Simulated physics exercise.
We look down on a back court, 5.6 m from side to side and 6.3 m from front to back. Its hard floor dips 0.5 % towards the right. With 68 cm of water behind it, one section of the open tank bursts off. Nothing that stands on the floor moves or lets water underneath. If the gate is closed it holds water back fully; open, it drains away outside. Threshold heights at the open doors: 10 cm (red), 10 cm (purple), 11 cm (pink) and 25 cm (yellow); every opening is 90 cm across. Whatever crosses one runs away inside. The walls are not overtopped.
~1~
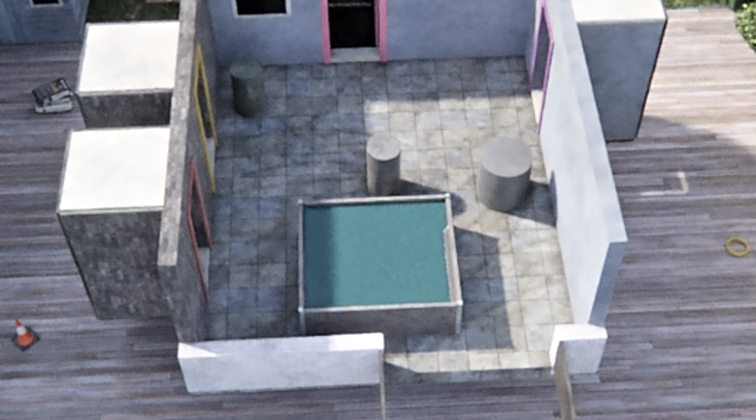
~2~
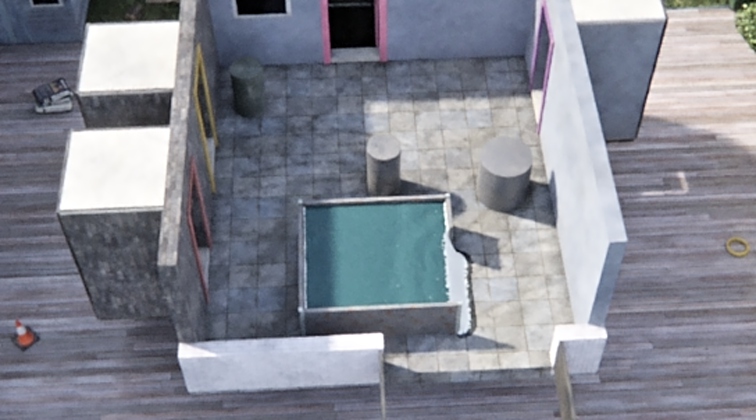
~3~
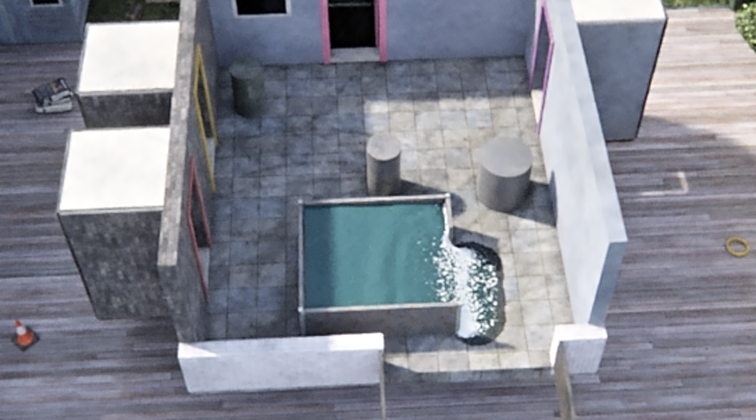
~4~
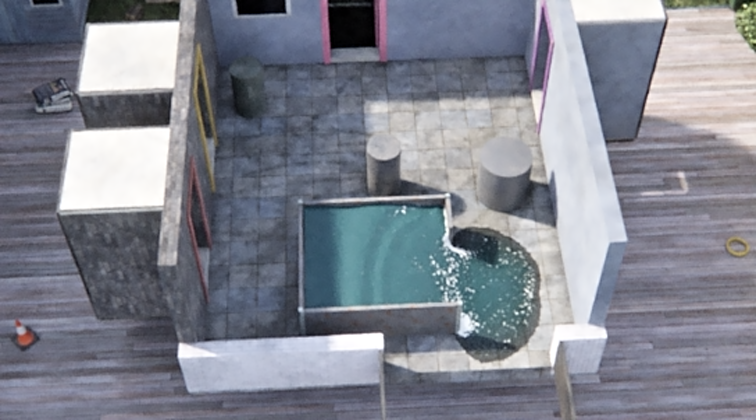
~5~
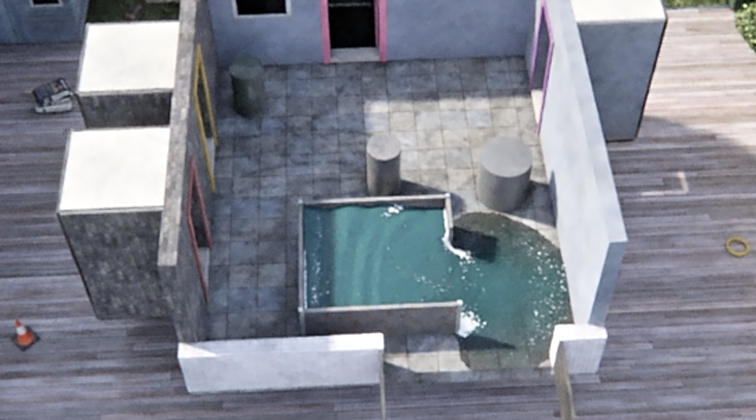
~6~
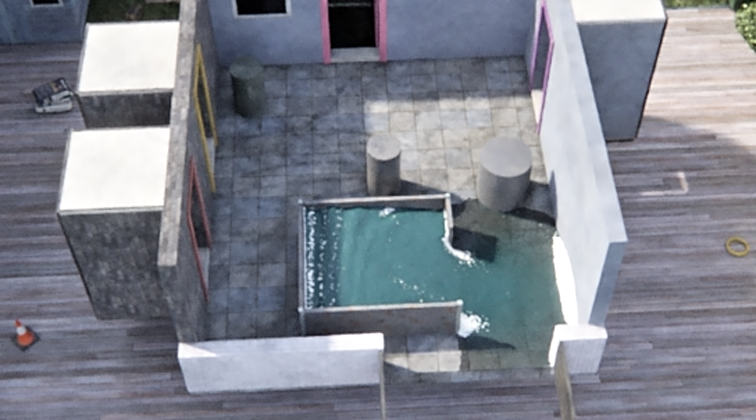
A square tank of still, green-blue water in a walled, paved courtyard burst open on its right side, and foaming water poured out and spread across the stone floor to the right-hand wall.
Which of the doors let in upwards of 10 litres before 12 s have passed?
Within that time: At the red door it stays under the limit; at the purple door it keeps below the limit; at the pink door it does not reach the limit; at the yellow door it keeps below the limit.
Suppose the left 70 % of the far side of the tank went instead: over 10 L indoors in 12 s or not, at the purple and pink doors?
Then: Purple past it, pink over.
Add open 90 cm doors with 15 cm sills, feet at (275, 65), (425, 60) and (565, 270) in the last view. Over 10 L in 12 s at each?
In turn: Under, below, over.
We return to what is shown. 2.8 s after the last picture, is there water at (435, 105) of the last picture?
It is wet.
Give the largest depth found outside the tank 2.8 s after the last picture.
About 32 cm.
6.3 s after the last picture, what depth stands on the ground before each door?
In cm: Red 1, purple 3, pink 6, yellow 10.
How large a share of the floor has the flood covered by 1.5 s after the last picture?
Near 25 per cent is wet.
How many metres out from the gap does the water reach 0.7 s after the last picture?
Roughly 3.4 m.
Then, 0.7 s after the last picture water covers 15 % of the floor and is deepest (57 cm) near (580, 351); red door not reached, purple door not reached, pink door not reached, yellow door not reached.
Then, 1.5 s after the last picture water covers 25 % of the floor and is deepest (46 cm) near (578, 340); red door not reached, purple door 6 cm at the sill, 0 L in, pink door not reached, yellow door not reached.
Then, 2.8 s after the last picture water covers 40 % of the floor and is deepest (32 cm) near (520, 210); red door not reached, purple door 7 cm at the sill, 0 L in, pink door not reached, yellow door not reached.
Then, 6.3 s after the last picture water covers 75 % of the floor and is deepest (14 cm) near (520, 210); red door 1 cm at the sill, 0 L in, purple door 3 cm at the sill, 0 L in, pink door 6 cm at the sill, 0 L in, yellow door 10 cm at the sill, 0 L in.
Then, 11.3 s after the last picture water covers 95 % of the floor and is deepest (8 cm) near (572, 310); red door 3 cm at the sill, 0 L in, purple door 5 cm at the sill, 0 L in, pink door 6 cm at the sill, 0 L in, yellow door 4 cm at the sill, 0 L in.
